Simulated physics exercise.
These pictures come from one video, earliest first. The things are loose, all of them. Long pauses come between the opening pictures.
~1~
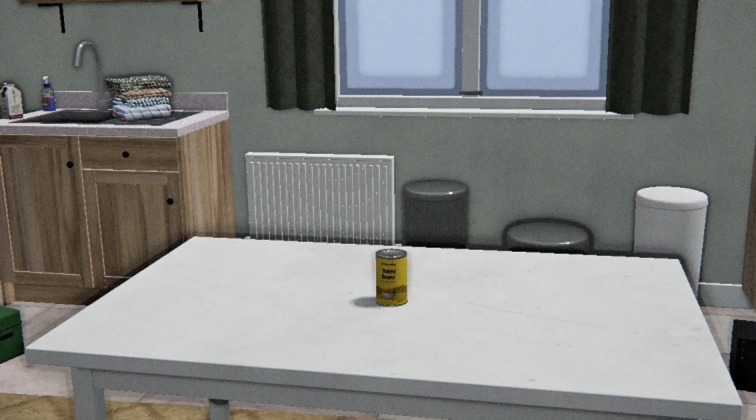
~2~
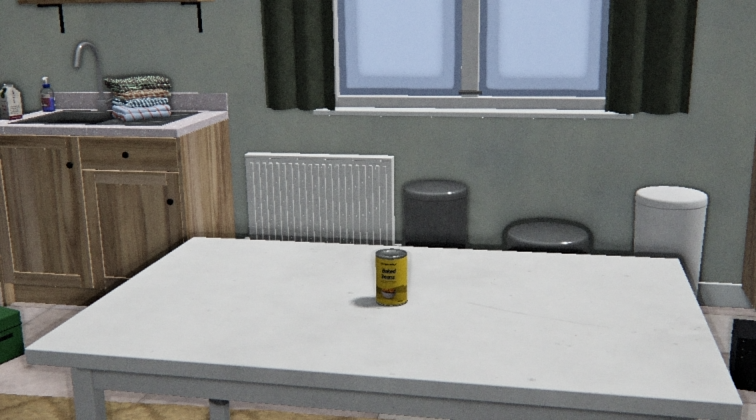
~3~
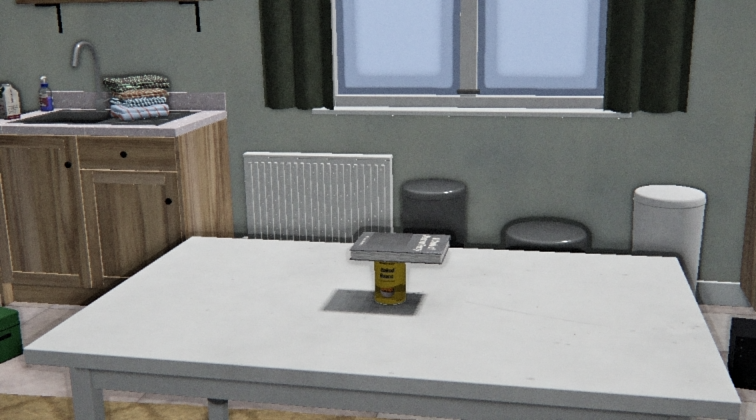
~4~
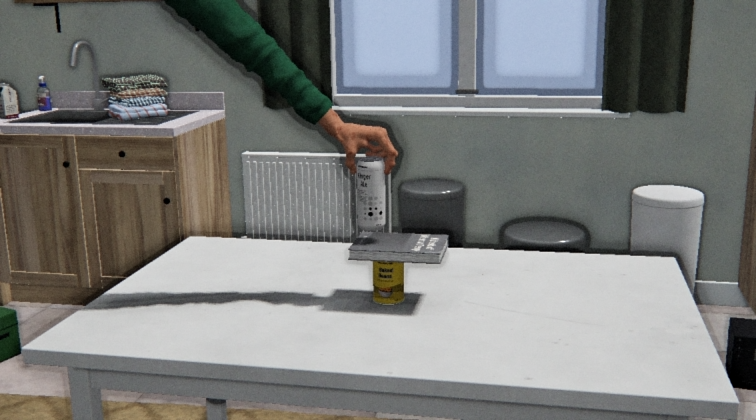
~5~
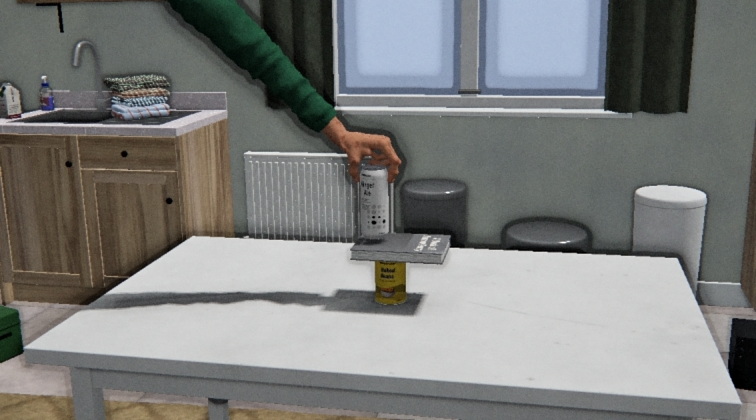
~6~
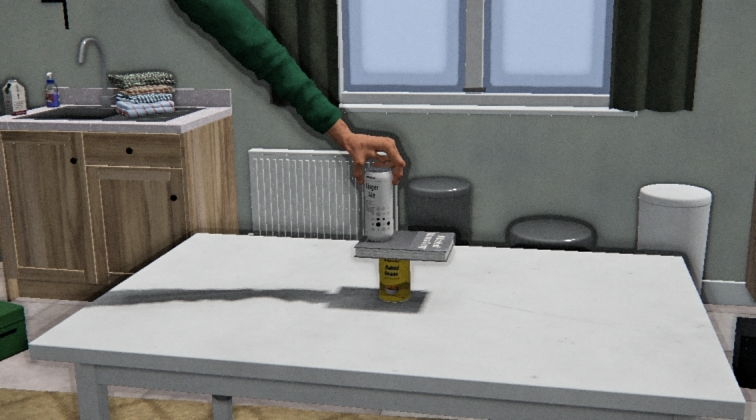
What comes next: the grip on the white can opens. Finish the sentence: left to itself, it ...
... stays in place.
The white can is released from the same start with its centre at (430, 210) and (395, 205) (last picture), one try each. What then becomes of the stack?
Result of try one: Collapse; result of try two: No collapse.
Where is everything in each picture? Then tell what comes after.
In the first picture, the last thing is not in view yet.
In the second picture, the last thing is not in view yet.
In the third picture, the last thing is not in view yet; grey book (401, 247).
The fourth picture shows on its way; white can (371, 194); grey book (400, 247).
The fifth picture shows on its way; white can (375, 202); grey book (402, 247).
The sixth picture shows in place under the hand; white can (379, 204); grey book (406, 245).
Then, 0.40 s past the last view, nothing moves.
Then, 1.10 s past the last view, white can resting near (379, 204).
Finally, all 3 still in place. Final places as the last picture's camera would see them, white can near (379, 204). The stack stays up.
